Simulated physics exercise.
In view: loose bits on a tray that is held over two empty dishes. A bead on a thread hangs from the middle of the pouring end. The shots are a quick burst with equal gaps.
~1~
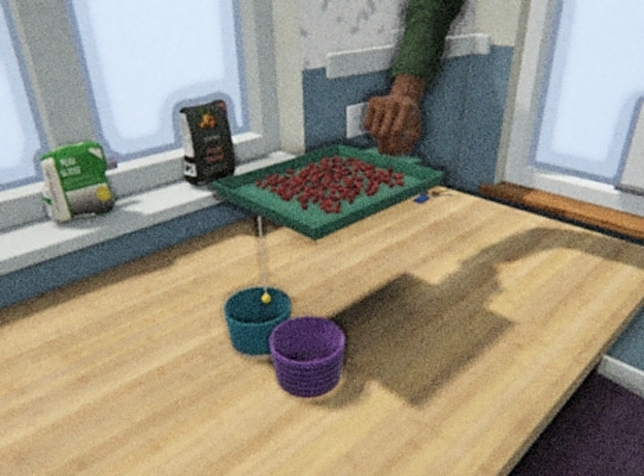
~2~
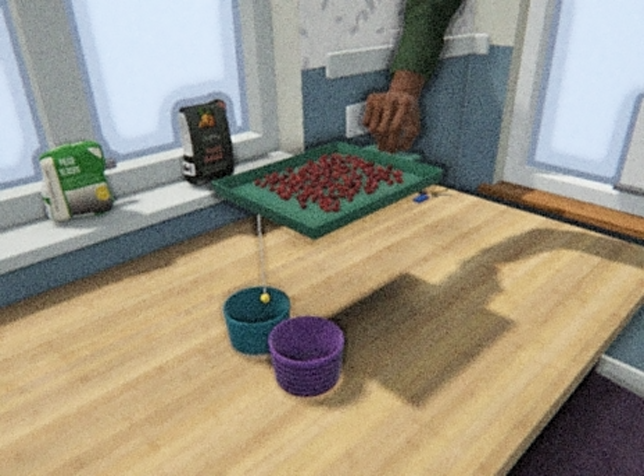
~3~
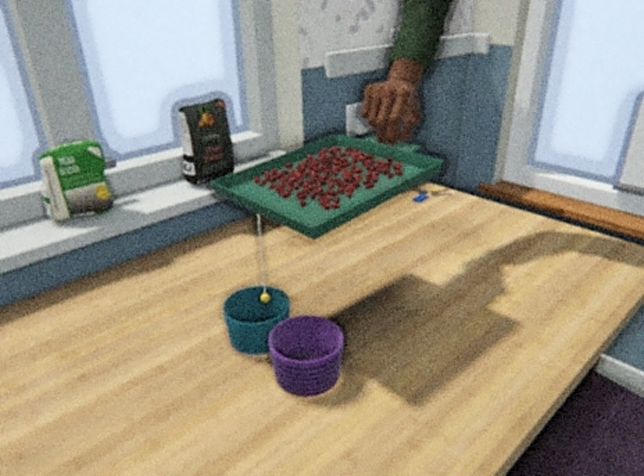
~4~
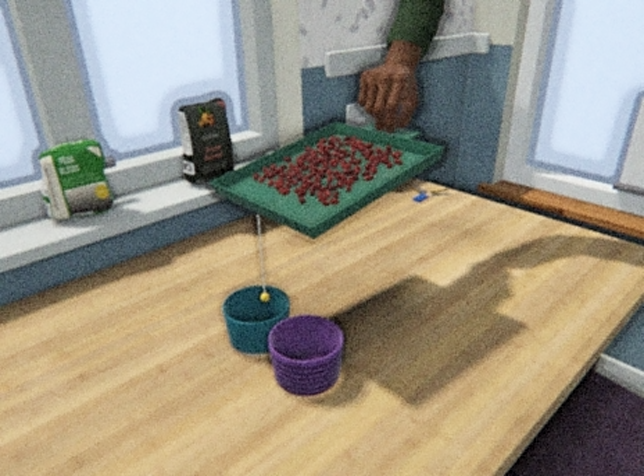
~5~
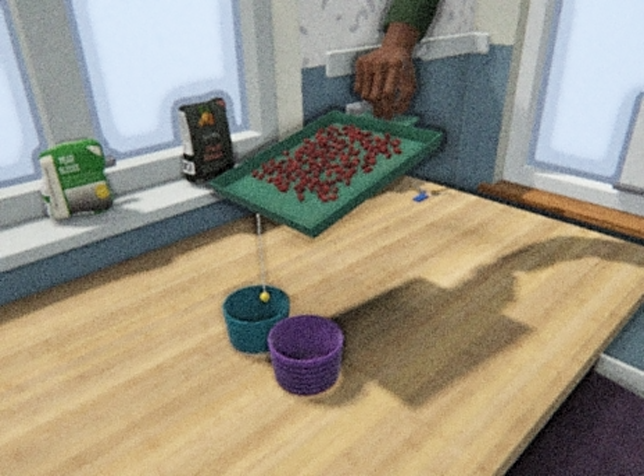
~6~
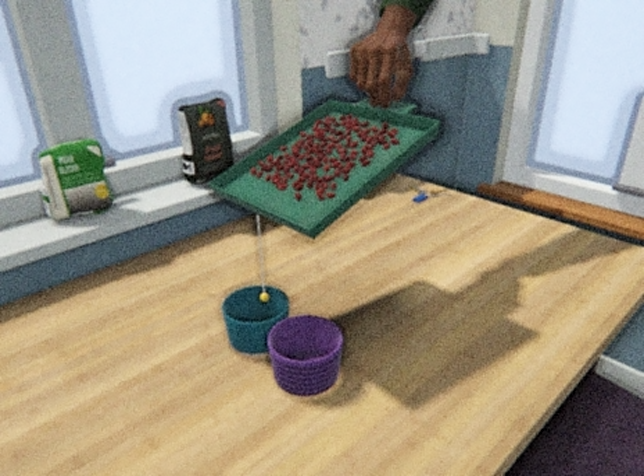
A hand raises the far end of a green tray of red beans, tilting it from nearly flat to a clear slope above a teal dish and a purple dish, while the beans stay in place on its surface.
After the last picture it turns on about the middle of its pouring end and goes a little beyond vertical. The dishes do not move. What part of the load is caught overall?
Together they catch less than half.
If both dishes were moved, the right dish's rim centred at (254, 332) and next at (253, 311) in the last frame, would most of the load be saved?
At the first place the larger part, at the second less than half.
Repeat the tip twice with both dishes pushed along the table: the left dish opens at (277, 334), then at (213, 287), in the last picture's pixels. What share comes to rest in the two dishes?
First some 20, then 40 per cent.
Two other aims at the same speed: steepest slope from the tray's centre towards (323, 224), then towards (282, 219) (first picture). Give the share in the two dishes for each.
Near 80 % and 40 %.
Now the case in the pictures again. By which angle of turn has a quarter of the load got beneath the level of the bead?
At about 95°.
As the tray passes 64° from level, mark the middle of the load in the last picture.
Close to (254, 193).
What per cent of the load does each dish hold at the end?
Left dish: 10 %, right dish: 10 %.
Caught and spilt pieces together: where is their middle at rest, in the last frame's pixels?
Near (213, 364).
Soon after the last picture, tray tipped steeply; nearly all on the tray; a small part in the air.
A little later, tray tipped past a quarter turn; about half on the tray; a stray few in the right dish; a stray few in the left dish; about a quarter outside both; about a quarter in the air.
Later still, tray tipped past a quarter turn; a small part in the right dish; a small part in the left dish; most outside both.
At rest, tray tipped past a quarter turn; a small part in the right dish; a small part in the left dish; most outside both.
